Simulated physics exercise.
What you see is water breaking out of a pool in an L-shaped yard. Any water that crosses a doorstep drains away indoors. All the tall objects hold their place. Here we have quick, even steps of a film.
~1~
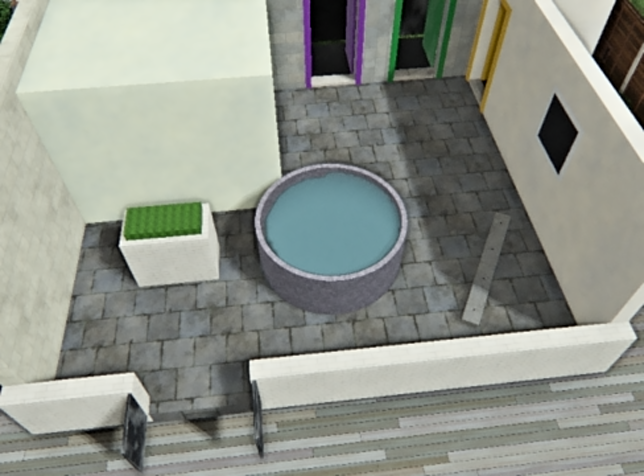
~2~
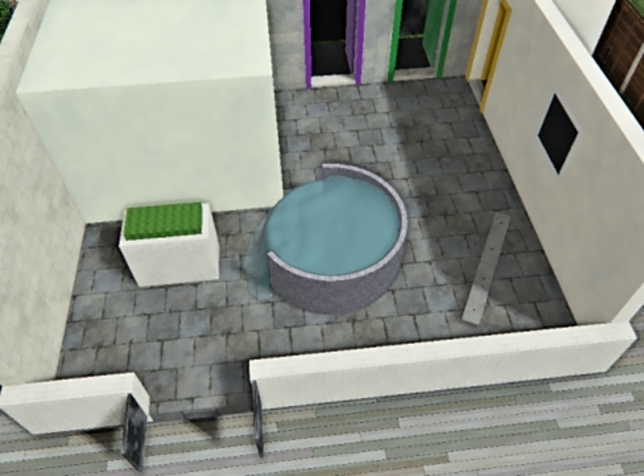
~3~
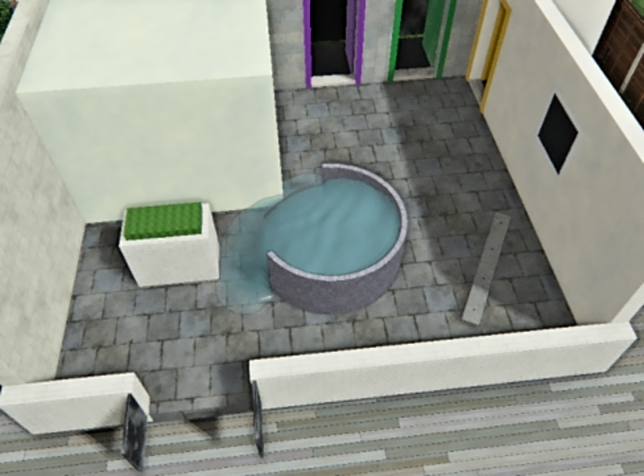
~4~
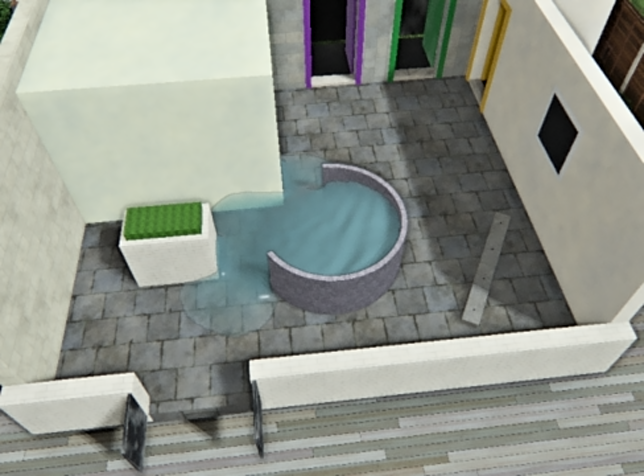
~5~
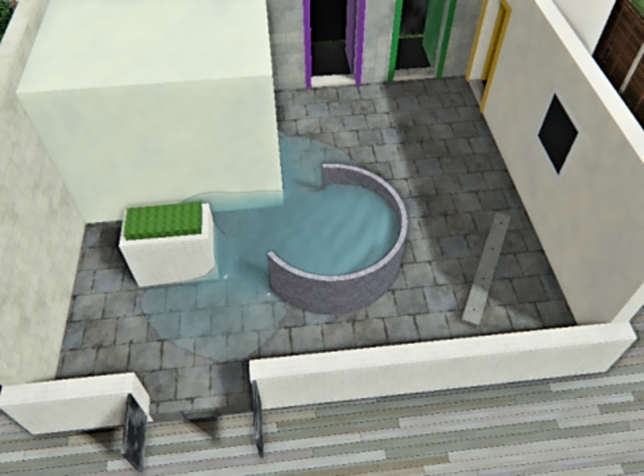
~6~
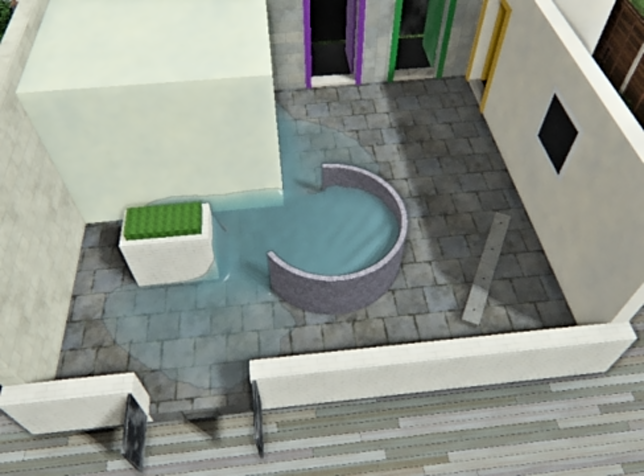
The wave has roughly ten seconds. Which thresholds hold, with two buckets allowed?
One by one: The purple door will be overrun; the green door will keep it to two buckets; the yellow door will be overrun.
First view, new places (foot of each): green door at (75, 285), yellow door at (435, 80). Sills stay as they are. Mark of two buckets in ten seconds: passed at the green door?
Note - green one: Beyond the mark.
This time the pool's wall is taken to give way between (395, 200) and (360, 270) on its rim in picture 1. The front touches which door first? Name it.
The yellow-painted one, I reckon.
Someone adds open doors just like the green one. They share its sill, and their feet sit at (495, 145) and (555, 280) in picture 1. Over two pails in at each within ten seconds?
Well, one comes out lower, the other comes out lower.
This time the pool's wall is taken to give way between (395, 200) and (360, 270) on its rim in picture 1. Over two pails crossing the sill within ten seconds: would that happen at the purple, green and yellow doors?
Purple exceeds the limit, green exceeds the limit, yellow exceeds the limit.
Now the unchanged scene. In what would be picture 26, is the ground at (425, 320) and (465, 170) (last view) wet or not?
Point one: Unflooded. Point two: Unflooded.
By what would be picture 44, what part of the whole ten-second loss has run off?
It comes to around 80 per cent.
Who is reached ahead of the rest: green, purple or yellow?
Result: The purple-painted one.
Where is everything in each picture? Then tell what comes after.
In the first picture, still water in the round tank at (331, 221).
In the second picture, the front is at (262, 296), out from the gap at (271, 222).
In the third picture, water pours out at (271, 224) and has run to a hidden place.
In the fourth picture, the front is at (221, 329), out from the gap at (272, 226).
In the fifth picture, water pours out at (272, 227) and has run to (279, 132).
In the sixth picture, water pours out at (272, 227) and has run to (276, 106).
A moment on, water covers 35 % of the floor; the purple door under two buckets in, the green door not reached, the yellow door not reached.
Next, water covers 45 % of the floor; the purple door over two buckets in, the green door wet at the sill, nothing in, the yellow door not reached.
Then, water covers 60 % of the floor; the purple door over two buckets in, the green door wet at the sill, nothing in, the yellow door under two buckets in.
Later, water covers 80 % of the floor; the purple door far over two buckets in, the green door wet at the sill, nothing in, the yellow door over two buckets in.
In the end, water covers 95 % of the floor; the purple door far over two buckets in, the green door wet at the sill, nothing in, the yellow door over two buckets in.
